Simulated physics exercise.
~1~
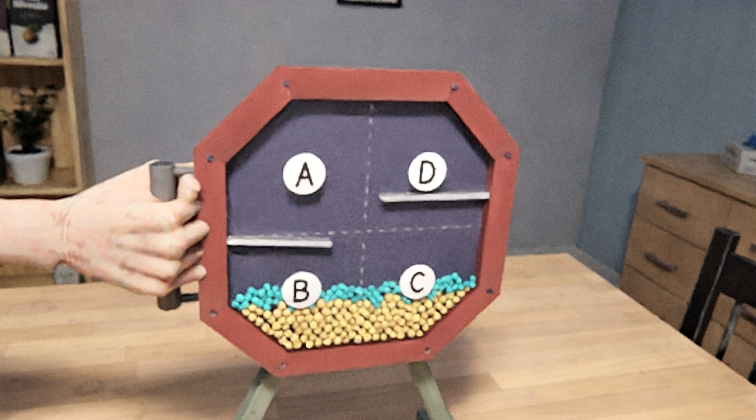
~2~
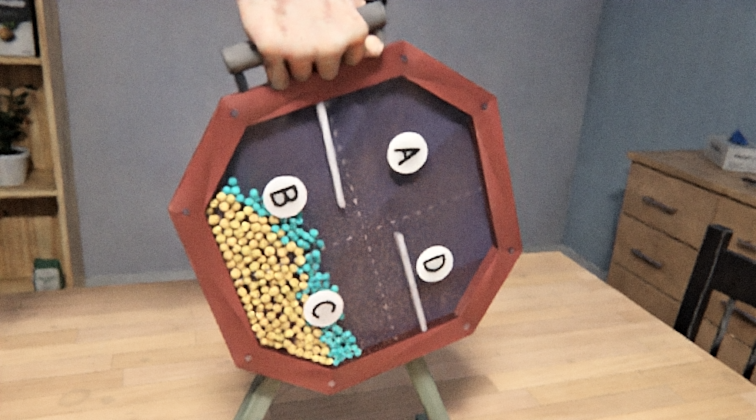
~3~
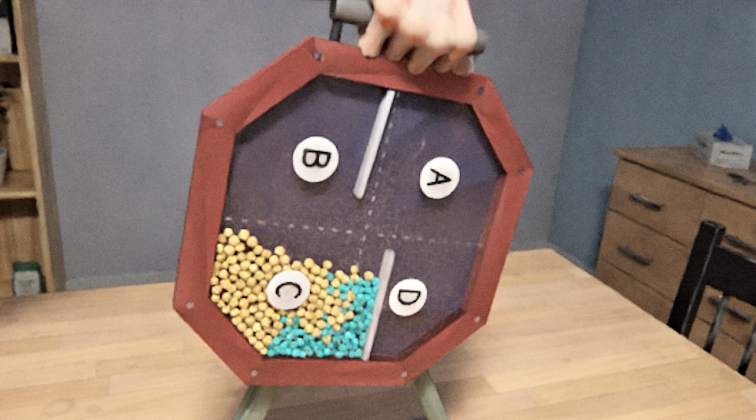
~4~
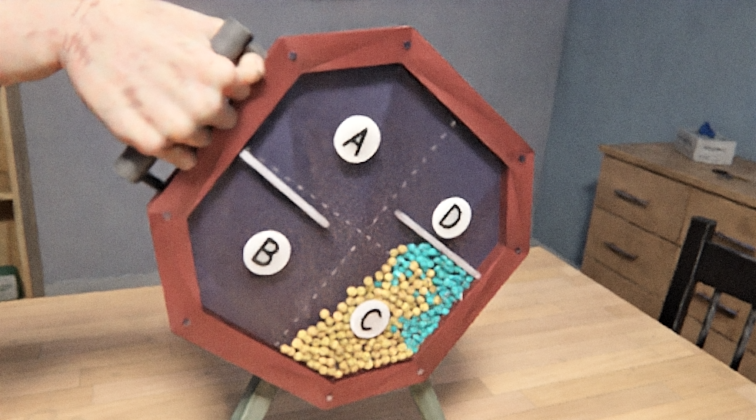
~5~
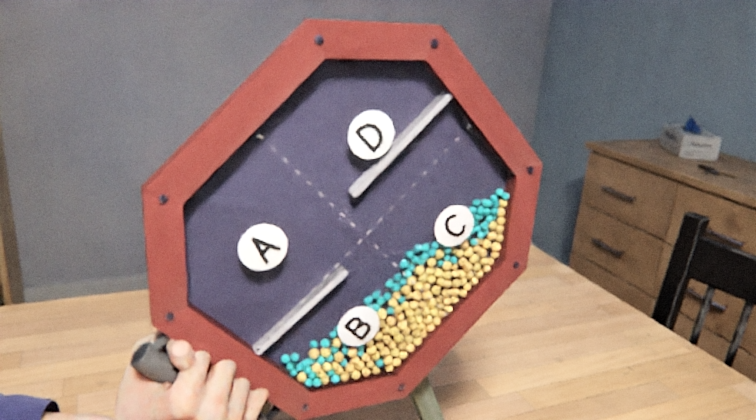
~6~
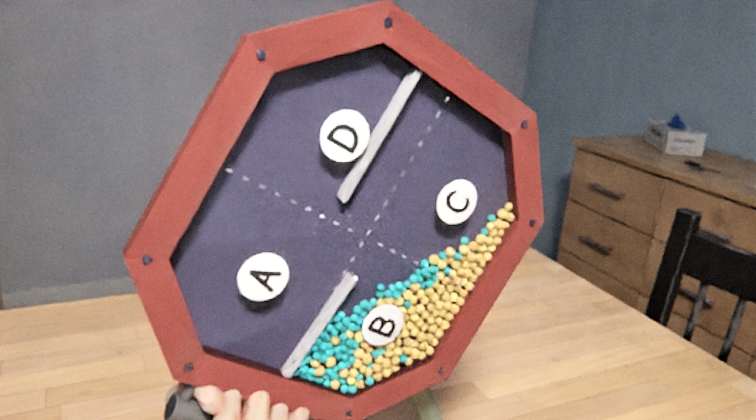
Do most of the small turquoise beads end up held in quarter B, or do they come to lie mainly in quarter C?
Most of the small turquoise beads end up in quarter B, with only a few lying in C.
